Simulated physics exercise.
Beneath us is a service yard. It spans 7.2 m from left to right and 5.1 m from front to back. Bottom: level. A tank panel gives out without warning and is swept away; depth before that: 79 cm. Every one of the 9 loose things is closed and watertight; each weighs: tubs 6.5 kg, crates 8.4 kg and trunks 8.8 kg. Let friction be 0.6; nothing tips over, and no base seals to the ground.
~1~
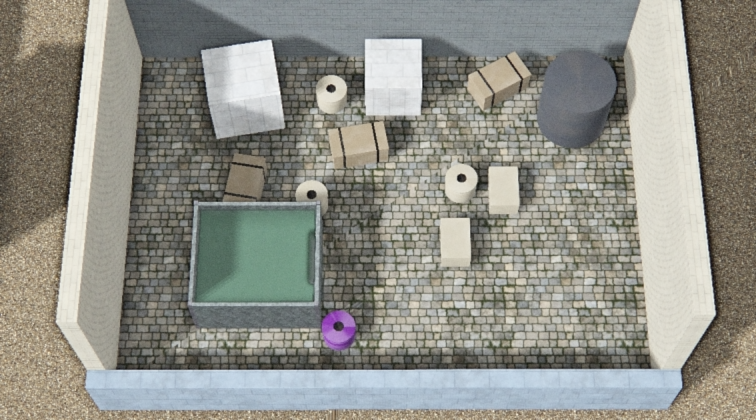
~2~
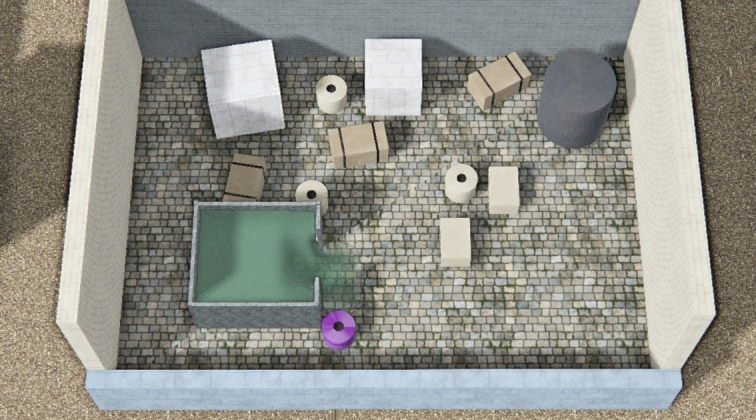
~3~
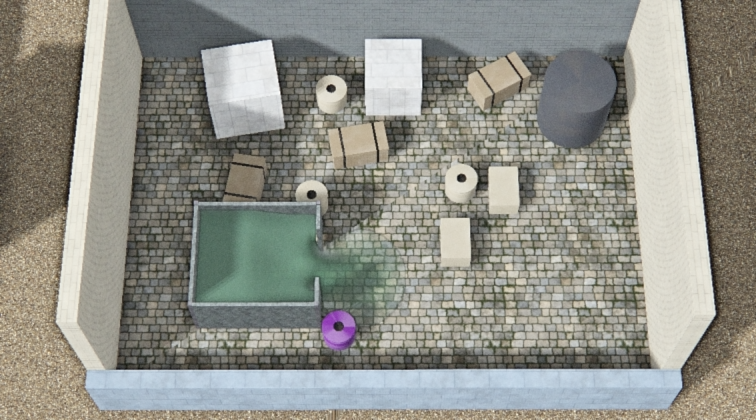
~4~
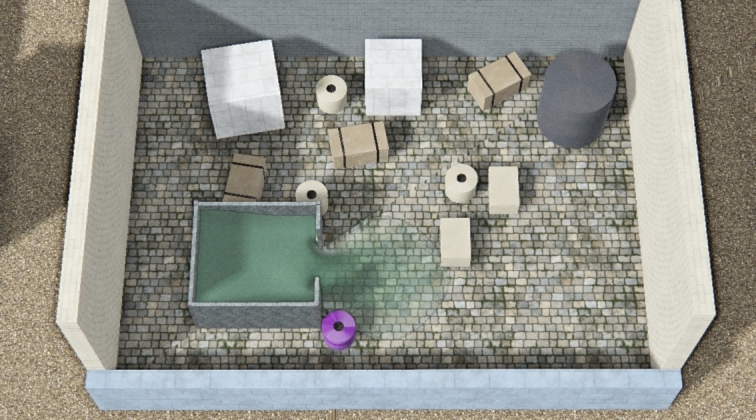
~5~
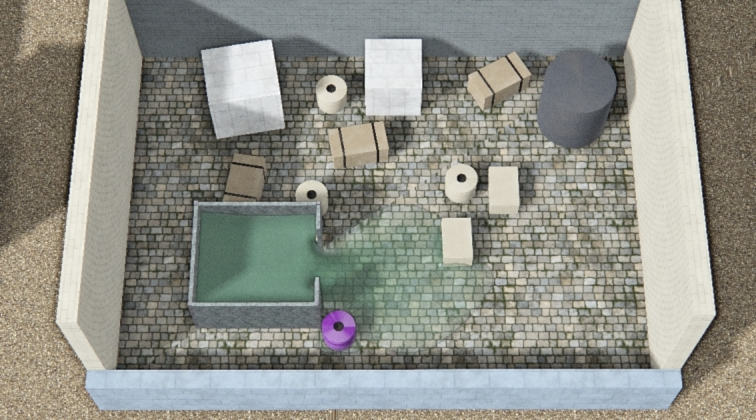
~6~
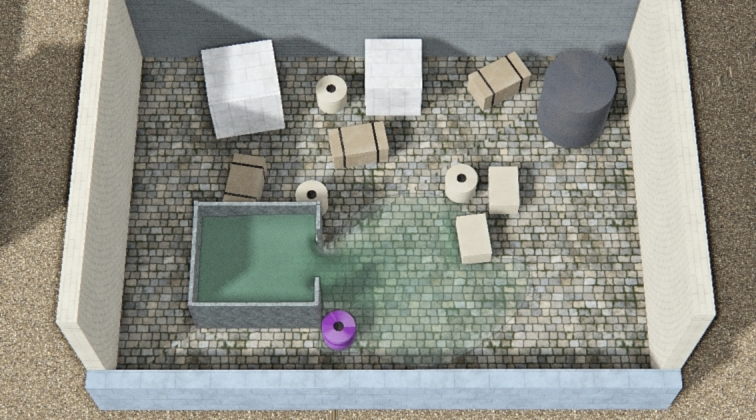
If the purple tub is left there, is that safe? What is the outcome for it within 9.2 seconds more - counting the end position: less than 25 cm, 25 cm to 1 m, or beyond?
Outcome: About the same spot.
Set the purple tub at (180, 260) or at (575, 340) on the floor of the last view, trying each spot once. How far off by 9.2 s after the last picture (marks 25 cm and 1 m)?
I'd expect that it remains where it was first and gets borne away second.
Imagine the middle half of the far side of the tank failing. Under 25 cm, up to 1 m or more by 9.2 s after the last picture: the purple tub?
What happens next is that the purple tub drifts partway.
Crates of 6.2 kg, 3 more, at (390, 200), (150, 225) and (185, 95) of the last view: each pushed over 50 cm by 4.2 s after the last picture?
One by one: Beyond the mark, below the mark, below the mark.
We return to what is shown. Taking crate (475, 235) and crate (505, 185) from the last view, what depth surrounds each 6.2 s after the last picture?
Depth approx. 8 cm / 8 cm.
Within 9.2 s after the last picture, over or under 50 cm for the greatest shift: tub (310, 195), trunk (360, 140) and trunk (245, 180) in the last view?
Beyond, beyond, within.
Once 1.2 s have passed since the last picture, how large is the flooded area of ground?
Wet: Near 19 m2.
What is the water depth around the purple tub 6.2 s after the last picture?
Roughly 1 cm at that moment.
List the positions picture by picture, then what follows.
The first frame shows the purple tub at (339, 327) rests on the ground; water covers 2.1 m2; 0 of 9 have shifted.
The second frame shows the purple tub at (339, 327) rests on the ground; 2.6 m2 under water; 0 of 9 have shifted.
The third frame shows the purple tub at (339, 327), on the bottom; 3.4 m2 under water; 0 of 9 have shifted.
The fourth frame shows the purple tub at (339, 327), on the bottom; 4.5 m2 under water; 0 of 9 have shifted.
The fifth frame shows the purple tub at (339, 327) rests on the ground; 5.7 m2 under water; 0 of 9 have shifted.
The sixth frame shows the purple tub at (339, 327), on the bottom; 7.3 m2 under water; 1 of 9 have shifted.
Then, 1.2 s after the last picture the purple tub is near (339, 327), 0.0 m from its start, aground; 2 afloat.
Then, 3.8 s after the last picture the purple tub is near (339, 327), 0.0 m from its start, aground; 4 afloat.
Then, 6.2 s after the last picture the purple tub is near (339, 327), 0.0 m from its start, aground; 4 afloat.
Then, 9.2 s after the last picture the purple tub is near (339, 327), 0.0 m from its start, aground; 7 afloat.
